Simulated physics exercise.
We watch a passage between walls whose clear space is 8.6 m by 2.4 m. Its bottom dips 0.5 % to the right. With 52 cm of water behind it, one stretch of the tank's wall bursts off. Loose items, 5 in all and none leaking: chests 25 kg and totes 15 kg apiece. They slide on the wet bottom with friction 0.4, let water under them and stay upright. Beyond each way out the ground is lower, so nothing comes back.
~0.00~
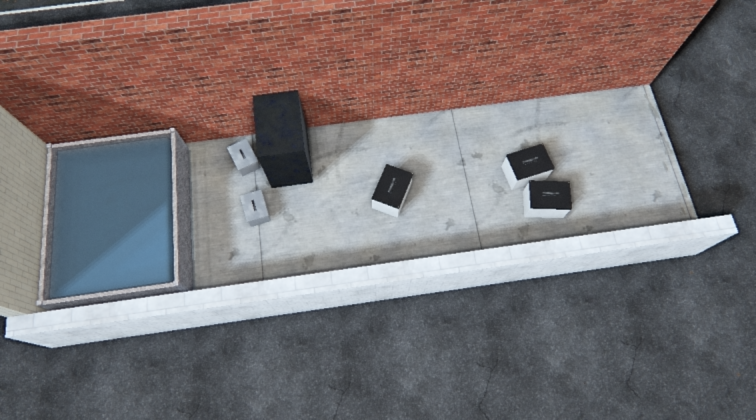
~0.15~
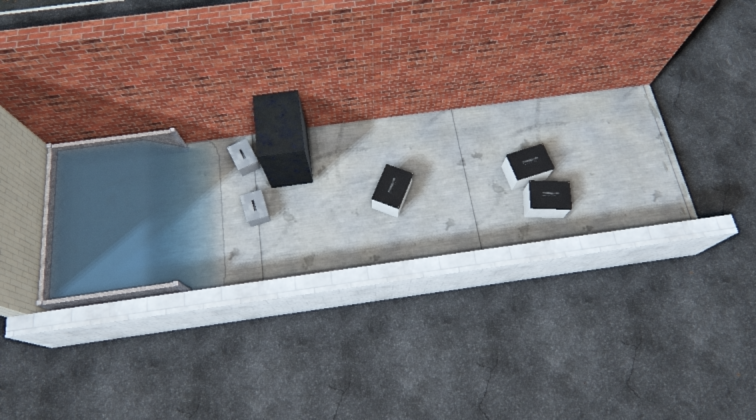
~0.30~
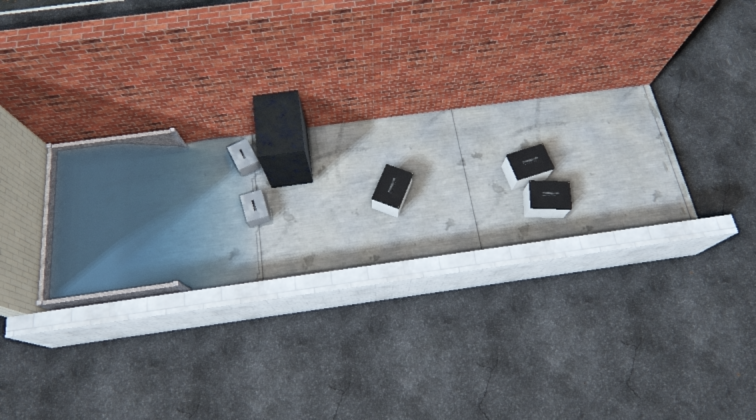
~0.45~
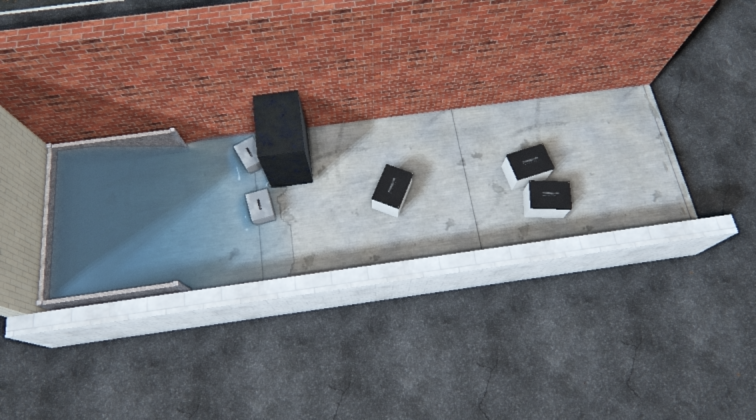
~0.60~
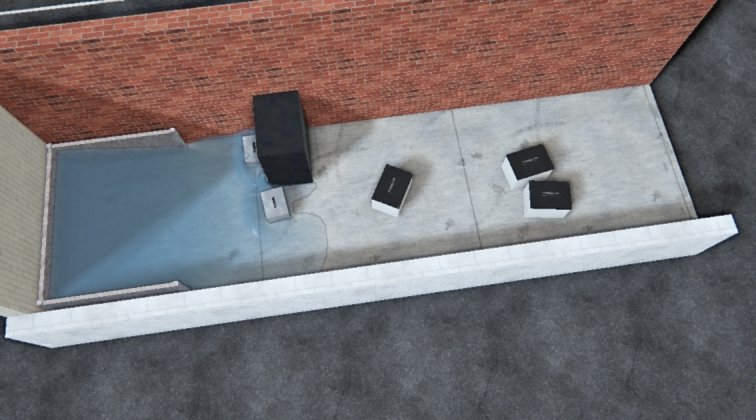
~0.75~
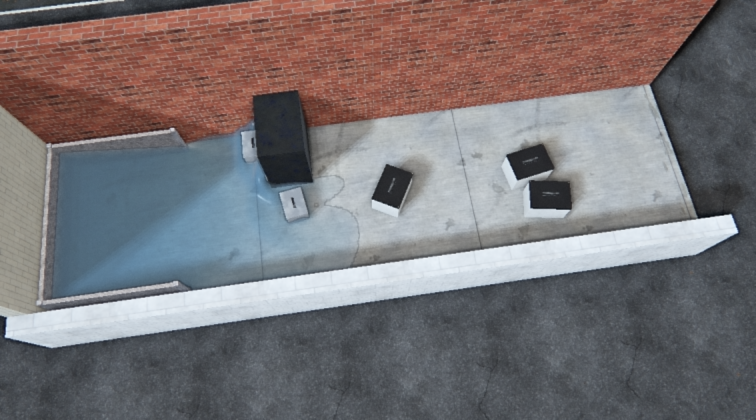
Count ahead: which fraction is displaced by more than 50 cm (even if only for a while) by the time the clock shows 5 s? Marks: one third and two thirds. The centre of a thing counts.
Share: At least two thirds.
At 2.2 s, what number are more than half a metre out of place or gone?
By then 2.
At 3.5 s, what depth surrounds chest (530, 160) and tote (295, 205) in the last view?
About 8 and 8 cm.
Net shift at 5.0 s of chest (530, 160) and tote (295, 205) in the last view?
In that order: 200 cm, gone out.
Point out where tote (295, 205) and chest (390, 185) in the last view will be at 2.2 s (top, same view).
Near (476, 212) and (464, 174).
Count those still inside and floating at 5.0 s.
I count 0.
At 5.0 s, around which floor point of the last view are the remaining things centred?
Near (532, 139).
After 1.1 s 1 of 5 are over 50 cm from their spots; 1 afloat.
After 2.2 s 2 of 5 are over 50 cm from their spots; 1 afloat.
After 3.5 s 5 of 5 are over 50 cm from their spots; 1 afloat.
After 5.0 s 5 of 5 are over 50 cm from their spots, and 5 have been at some point; 0 afloat.
